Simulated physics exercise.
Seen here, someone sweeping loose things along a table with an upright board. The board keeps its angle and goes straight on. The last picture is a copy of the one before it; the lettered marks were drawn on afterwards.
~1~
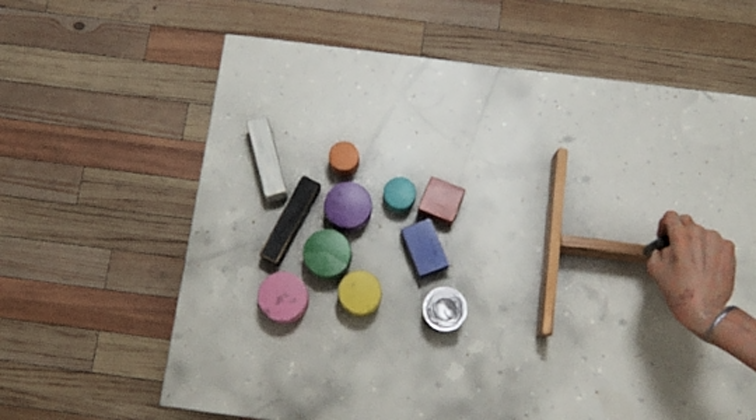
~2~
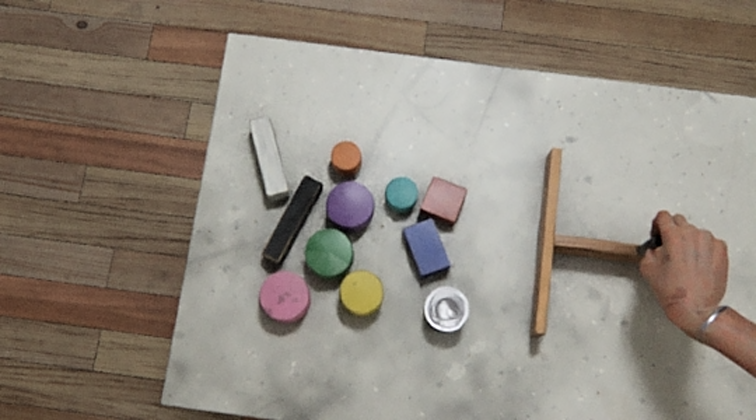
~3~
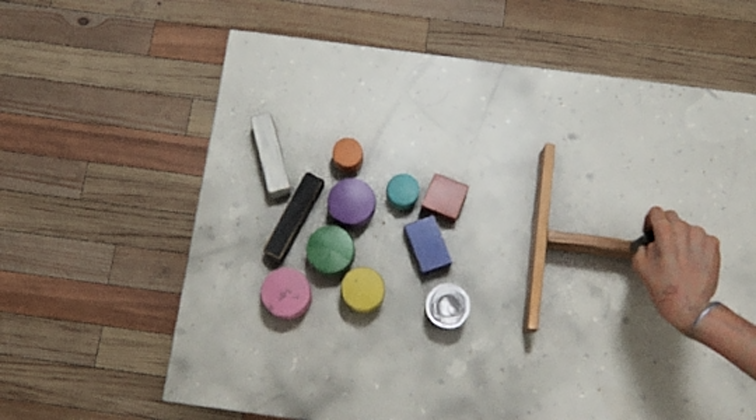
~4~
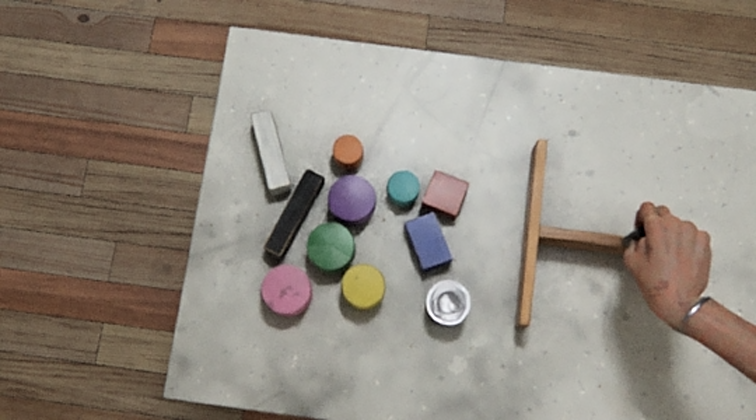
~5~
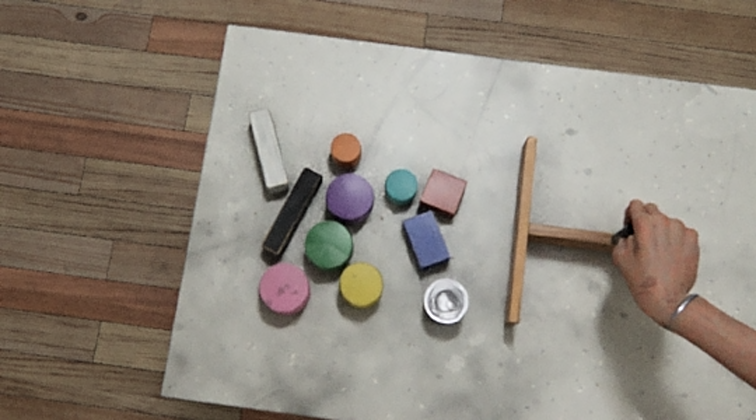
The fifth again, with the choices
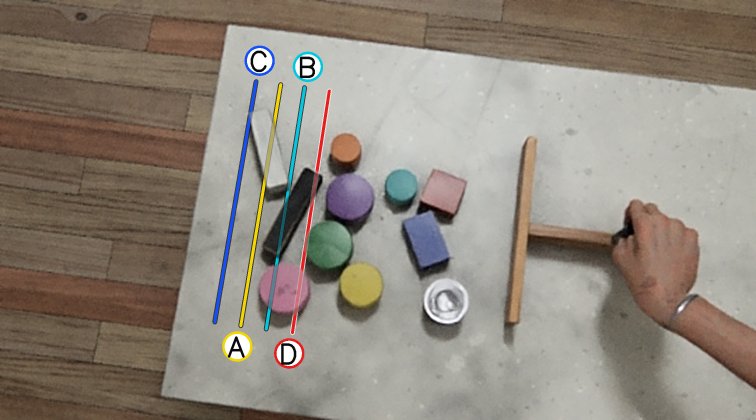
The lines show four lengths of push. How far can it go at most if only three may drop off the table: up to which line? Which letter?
Stop at A.
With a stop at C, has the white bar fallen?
Yes.
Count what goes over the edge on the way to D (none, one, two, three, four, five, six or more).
By then, none.
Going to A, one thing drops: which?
The black stick goes over.
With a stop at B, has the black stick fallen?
Yes.
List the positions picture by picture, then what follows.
The first picture shows blue block (424, 249); pink tin (284, 298); grey tin (444, 310).
The second picture shows board (549, 239); turquoise tin (402, 195).
The third picture shows board (542, 234); yellow tin (363, 290).
The fourth picture shows board (534, 230); red block (445, 195).
The fifth picture shows board (524, 228); purple tin (350, 199); orange tin (346, 151); blue block (426, 241).
On the copy, A at (261, 202); B at (286, 205); C at (236, 198); D at (311, 208).
On A. First, board (429, 215); grey tin (391, 297); yellow tin (350, 284).
Then, board (336, 203); white bar (238, 143); black stick (239, 210).
Finally, board (262, 194); black stick over the edge; pink tin (180, 281); one fallen.
By contrast, B is within the limit but short; C drops five; D is within the limit but short.
